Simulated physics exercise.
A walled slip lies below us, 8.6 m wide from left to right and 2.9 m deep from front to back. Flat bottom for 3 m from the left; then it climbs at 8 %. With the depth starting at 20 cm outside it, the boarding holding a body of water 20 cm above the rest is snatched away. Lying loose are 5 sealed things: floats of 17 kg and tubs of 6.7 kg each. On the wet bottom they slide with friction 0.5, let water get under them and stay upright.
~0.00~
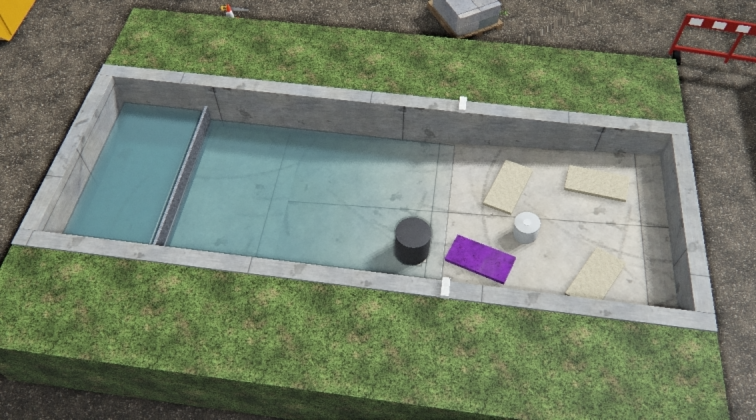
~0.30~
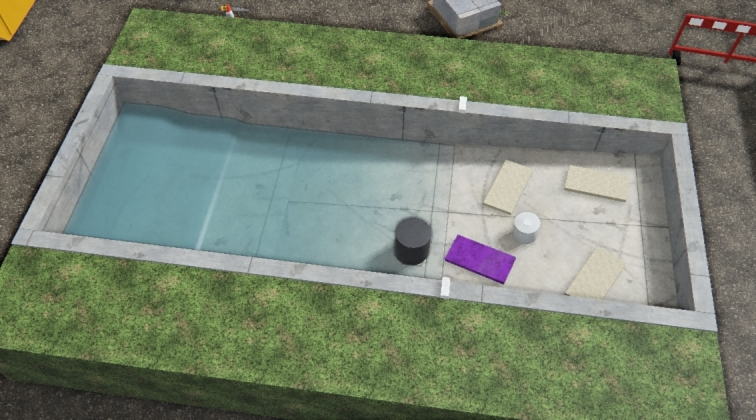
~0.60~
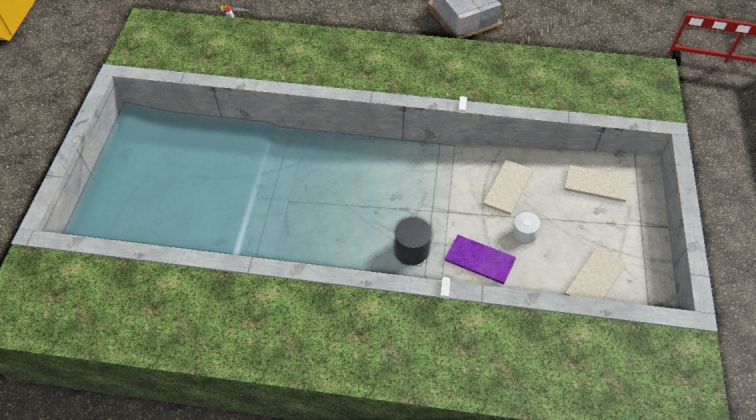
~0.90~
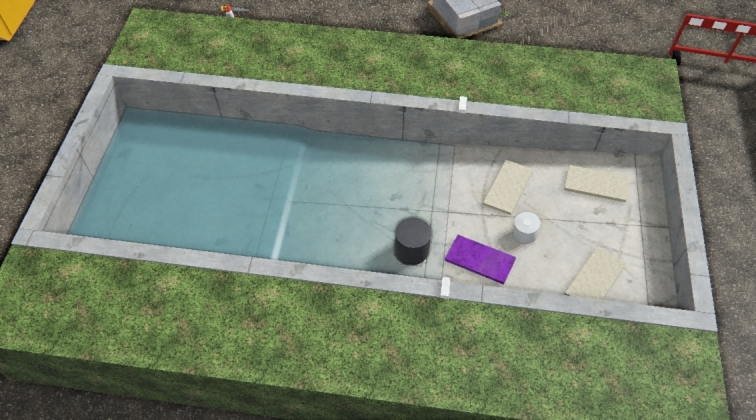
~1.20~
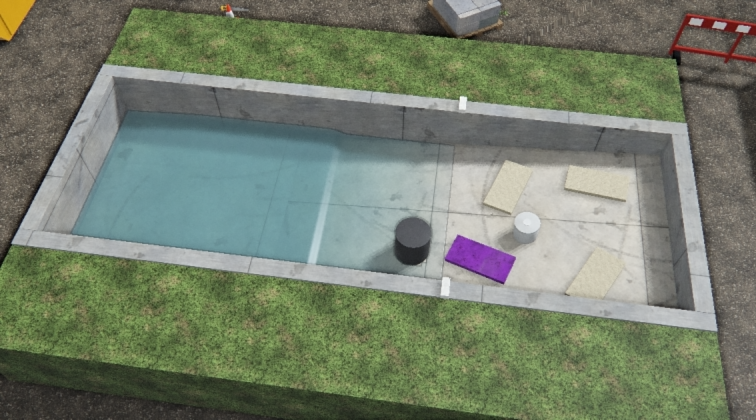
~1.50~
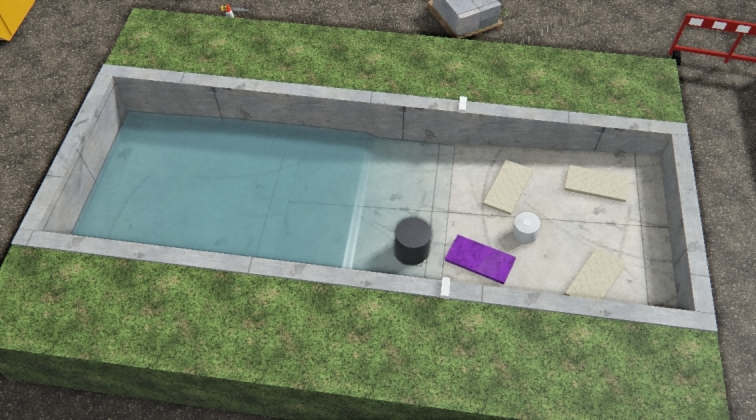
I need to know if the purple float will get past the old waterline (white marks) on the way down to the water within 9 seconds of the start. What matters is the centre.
It is going to surpass the old waterline.
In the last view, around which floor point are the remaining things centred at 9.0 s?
The centre is close to (505, 234).
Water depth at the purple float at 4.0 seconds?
Around 8 cm.
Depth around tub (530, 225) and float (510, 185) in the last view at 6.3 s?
Around 5 cm and 3 cm.
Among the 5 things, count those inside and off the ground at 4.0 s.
The number is 2.
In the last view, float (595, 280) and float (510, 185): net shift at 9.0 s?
In turn: 0 cm, 60 cm.
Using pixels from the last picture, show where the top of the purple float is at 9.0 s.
By then the top sits at about (359, 277).
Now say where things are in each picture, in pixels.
The first frame shows the purple float at (481, 258) rests on the ground; 15.2 m2 under water; 0 of 5 have shifted.
The second frame shows the purple float at (481, 258), on the bottom; water covers 15.2 m2; 0 of 5 have shifted.
The third frame shows the purple float at (481, 258) rests on the ground; 15.2 m2 under water; 0 of 5 have shifted.
The fourth frame shows the purple float at (481, 258) rests on the ground; 15.2 m2 under water; 0 of 5 have shifted.
The fifth frame shows the purple float at (481, 258), on the bottom; water covers 15.2 m2; 0 of 5 have shifted.
The sixth frame shows the purple float at (481, 258) rests on the ground; 15.2 m2 under water; 0 of 5 have shifted.
After 2.1 s the purple float is near (481, 258), 0.0 m from its start, aground; 0 of 5 are over the mark; 0 afloat.
After 4.0 s the purple float is near (485, 250), 0.1 m from its start, afloat; 0 of 5 are over the mark; 2 afloat.
After 6.3 s the purple float is near (443, 268), 0.6 m from its start, afloat; 1 of 5 are over the mark; 1 afloat.
After 9.0 s the purple float is near (359, 277), 1.7 m from its start, afloat; 1 of 5 are over the mark; 1 afloat.
